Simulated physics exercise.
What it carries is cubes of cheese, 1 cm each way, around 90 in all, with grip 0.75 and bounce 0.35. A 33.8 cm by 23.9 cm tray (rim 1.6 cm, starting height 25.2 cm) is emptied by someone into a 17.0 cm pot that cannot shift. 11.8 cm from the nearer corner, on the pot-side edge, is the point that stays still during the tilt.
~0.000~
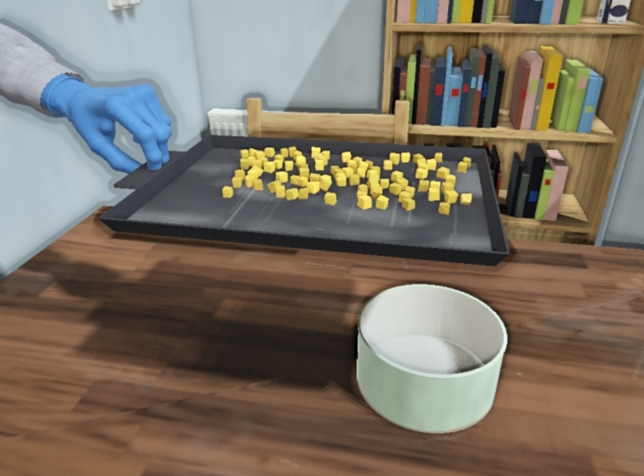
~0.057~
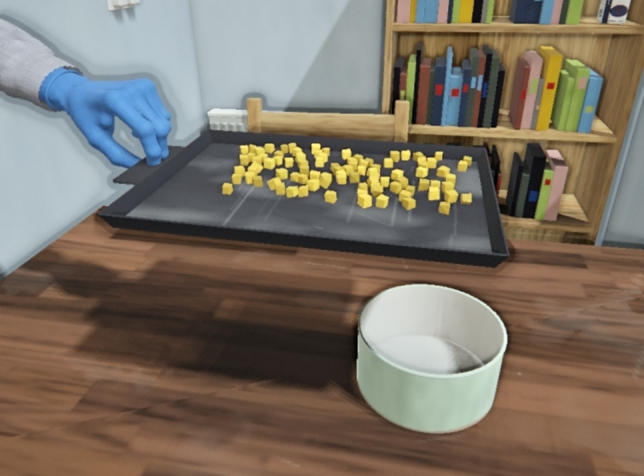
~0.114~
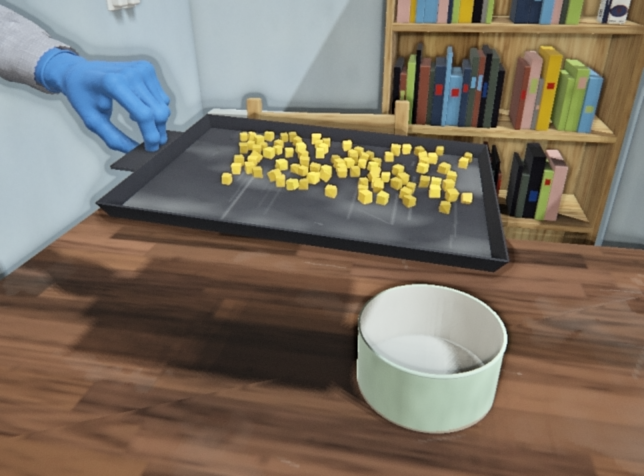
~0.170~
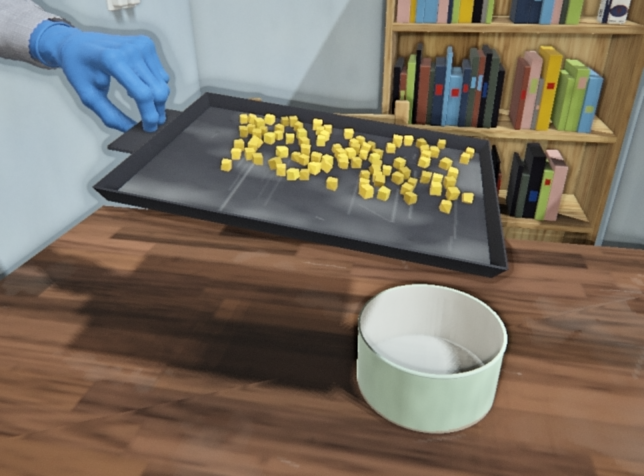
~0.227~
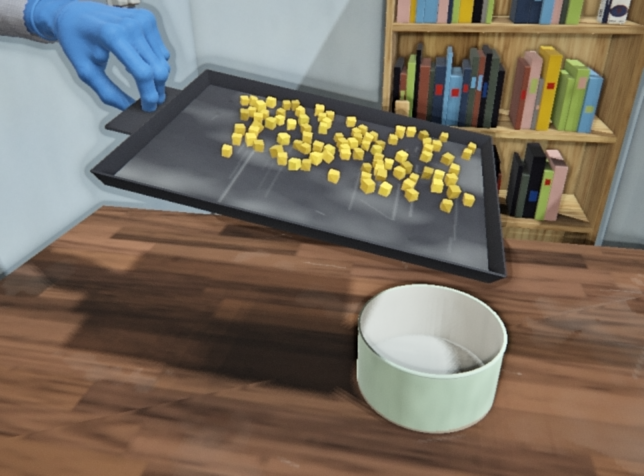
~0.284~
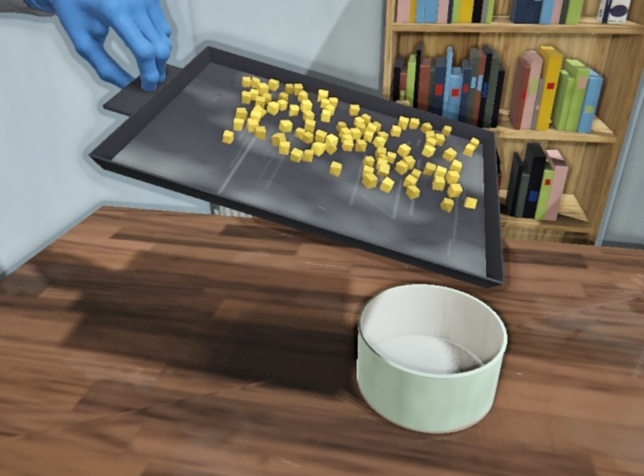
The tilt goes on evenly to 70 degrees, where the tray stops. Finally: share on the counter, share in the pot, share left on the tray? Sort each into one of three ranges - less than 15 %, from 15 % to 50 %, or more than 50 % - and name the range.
Ranges: Counter: More than 50 %; pot: Less than 15 %; tray: Less than 15 %.
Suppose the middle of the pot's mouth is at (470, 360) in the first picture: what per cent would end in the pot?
It would come to around 35 percent.
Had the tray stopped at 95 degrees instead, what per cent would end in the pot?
Share in the pot: Around 0 %.
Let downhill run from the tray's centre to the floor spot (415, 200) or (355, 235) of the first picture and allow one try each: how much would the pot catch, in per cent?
The share comes to about 0 in a hundred, then about 0 in a hundred.
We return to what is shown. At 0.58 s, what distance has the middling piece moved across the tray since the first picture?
Displacement on the tray: Roughly 3 cm.
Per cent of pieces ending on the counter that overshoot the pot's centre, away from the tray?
That works out to about 90 percent.
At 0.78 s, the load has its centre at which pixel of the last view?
The middle of the load should be near (465, 246) then.
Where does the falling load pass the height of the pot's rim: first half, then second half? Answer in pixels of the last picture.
Around (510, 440), then (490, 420).
Then, at 0.58 s, tilt 44 degrees; the tray holds 100 %, the pot 0 %.
After 0.78 s, tilt 61 degrees; the tray holds 90 %, the pot 0 %.
Then, at 1.10 s, tilt 70 degrees; the tray holds 10 %, the pot 0 %.
By 2.5 s all is still; counter 95 %, pot 0 %, tray 5 %.
